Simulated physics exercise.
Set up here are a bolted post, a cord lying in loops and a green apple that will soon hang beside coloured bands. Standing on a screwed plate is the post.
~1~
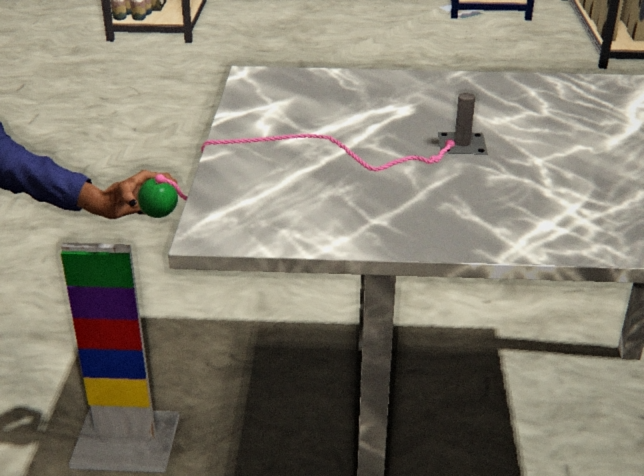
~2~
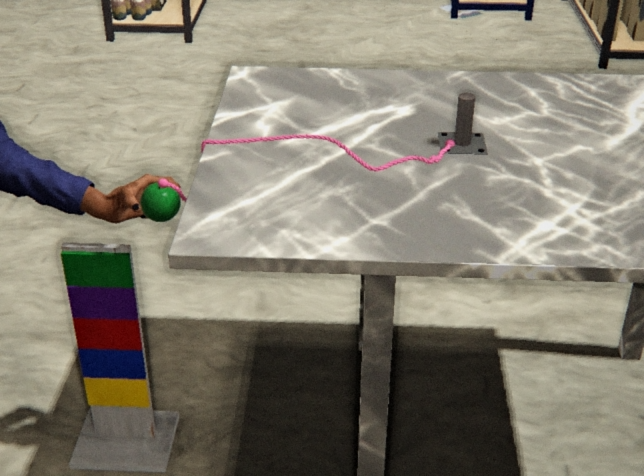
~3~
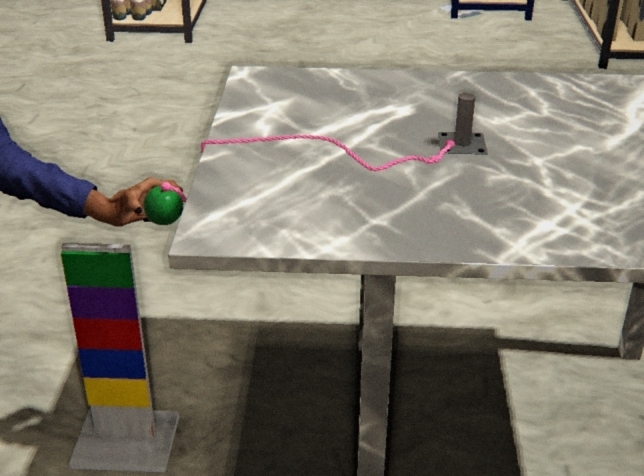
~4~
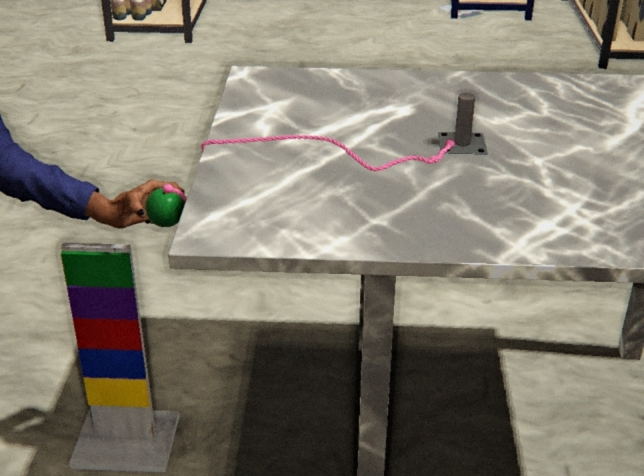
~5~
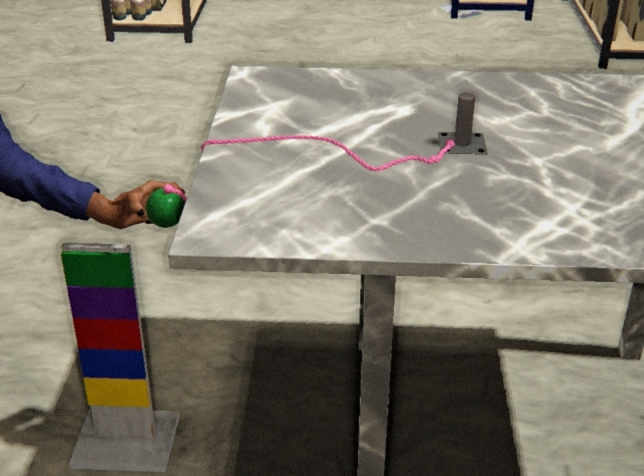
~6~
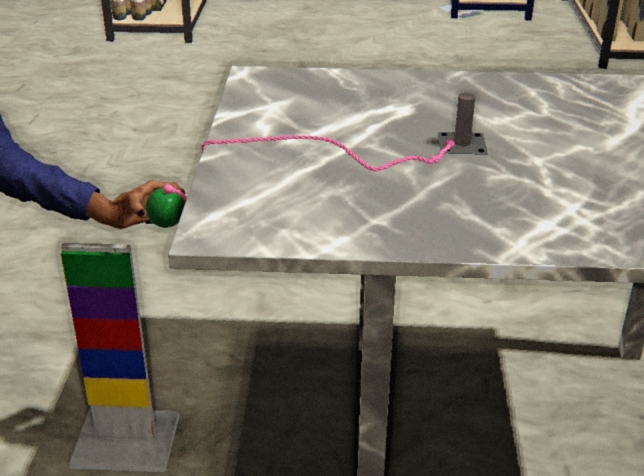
An arm in a dark blue sleeve reaches in from the left beside a grey, white-veined table in a pale-floored room with shelves behind, seen from slightly above. Its hand holds a green apple near the table's left edge, with a pink cord running to a dark post, above a stand striped green, purple, red, blue and yellow. The hand shifts the apple very slightly right, then stays nearly still.
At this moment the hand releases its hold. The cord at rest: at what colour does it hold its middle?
The colour is red.
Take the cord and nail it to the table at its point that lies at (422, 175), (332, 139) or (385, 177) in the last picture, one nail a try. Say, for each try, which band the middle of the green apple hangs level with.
Try one: Purple. Try two: Green. Try three: Purple.
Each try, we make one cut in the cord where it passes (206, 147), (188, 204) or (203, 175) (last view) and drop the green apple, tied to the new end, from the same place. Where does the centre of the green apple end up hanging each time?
Try 1: (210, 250); try 2: (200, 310); try 3: (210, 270).
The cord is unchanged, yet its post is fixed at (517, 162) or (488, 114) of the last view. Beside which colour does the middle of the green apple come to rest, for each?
For the first it would be purple, for the second purple.
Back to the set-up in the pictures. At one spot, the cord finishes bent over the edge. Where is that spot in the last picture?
Close to (288, 138).
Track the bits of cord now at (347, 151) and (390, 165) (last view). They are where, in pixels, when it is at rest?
Around (271, 152), then around (336, 149).
Early on, apple near (217, 310); level with purple.
Midway, apple near (196, 324); level with red.
Finally, apple near (210, 333); level with red. The cord holds its middle at red.
